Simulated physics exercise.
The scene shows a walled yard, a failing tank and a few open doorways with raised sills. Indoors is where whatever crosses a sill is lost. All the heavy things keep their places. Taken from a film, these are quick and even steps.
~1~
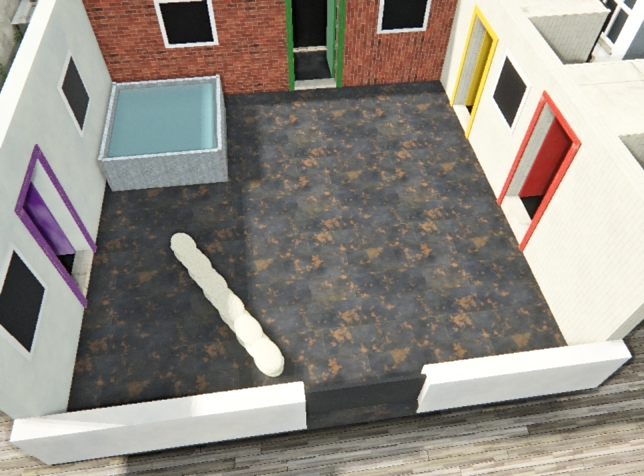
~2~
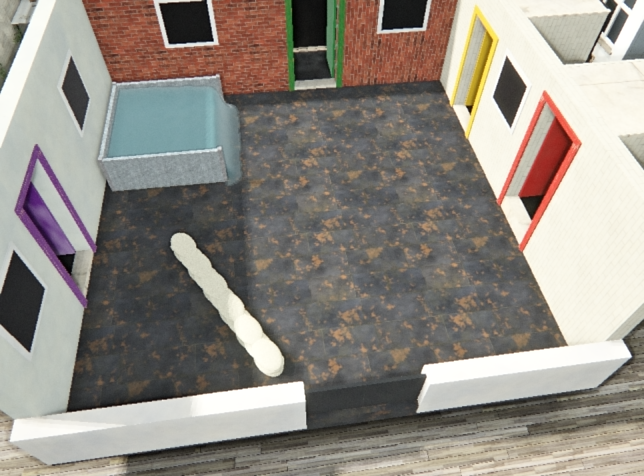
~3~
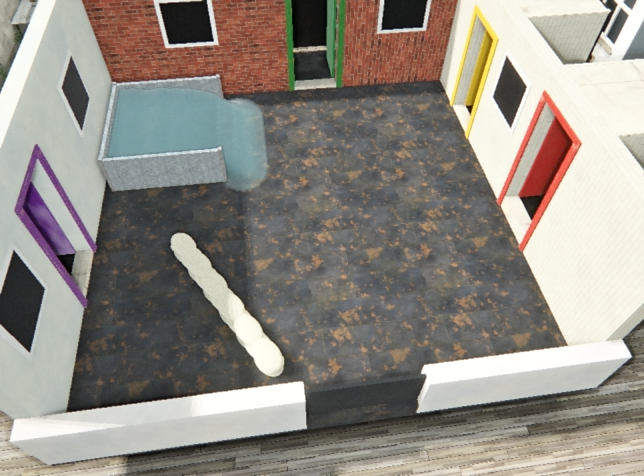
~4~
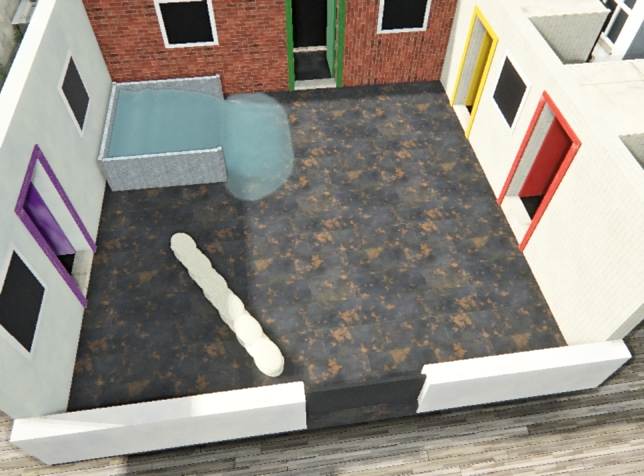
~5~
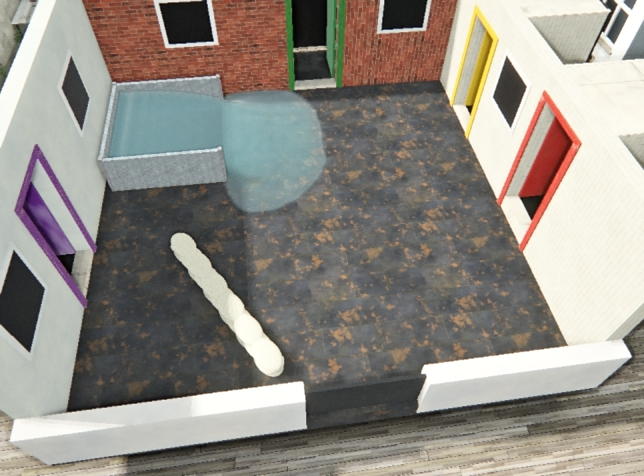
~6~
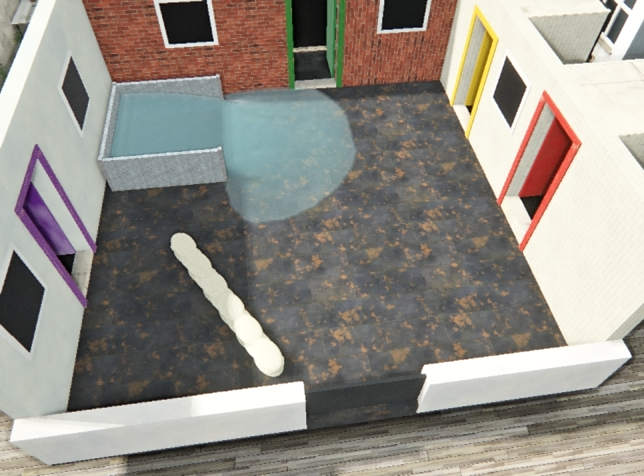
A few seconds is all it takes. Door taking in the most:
Yellow door.
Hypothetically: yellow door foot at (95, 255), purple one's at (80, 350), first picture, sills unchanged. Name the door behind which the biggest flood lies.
My bet is the green one.
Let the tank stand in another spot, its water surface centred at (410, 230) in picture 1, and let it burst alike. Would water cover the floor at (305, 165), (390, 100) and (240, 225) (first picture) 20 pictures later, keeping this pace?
Log, spots in order: Unwetted / taken by the flood / unwetted.
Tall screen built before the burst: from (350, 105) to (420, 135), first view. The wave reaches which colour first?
I say the green one.
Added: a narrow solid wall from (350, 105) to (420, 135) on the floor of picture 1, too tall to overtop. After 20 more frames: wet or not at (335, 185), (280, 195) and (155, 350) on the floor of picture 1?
Log: Point 1 inundated, point 2 inundated, point 3 unwetted.
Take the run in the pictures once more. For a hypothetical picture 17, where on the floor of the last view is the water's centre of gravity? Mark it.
The water's centre sits above (306, 141).
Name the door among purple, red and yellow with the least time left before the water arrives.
The yellow-painted one.
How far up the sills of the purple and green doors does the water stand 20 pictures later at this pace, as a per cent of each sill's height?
About 0 %, then 140 %.
A moment on, water covers 35 % of the floor; green door a trickle in, yellow door wet at the sill, nothing in, red door not reached, purple door not reached.
Next, water covers 45 % of the floor; green door some in, yellow door a lot in, red door not reached, purple door not reached.
Then, water covers 55 % of the floor; green door some in, yellow door a lot in, red door wet at the sill, nothing in, purple door not reached.
Later, water covers 60 % of the floor; green door some in, yellow door a lot in, red door wet at the sill, nothing in, purple door not reached.
In the end, water covers 85 % of the floor; green door some in, yellow door a lot in, red door wet at the sill, nothing in, purple door wet at the sill, nothing in; the yellow door has let in the most.
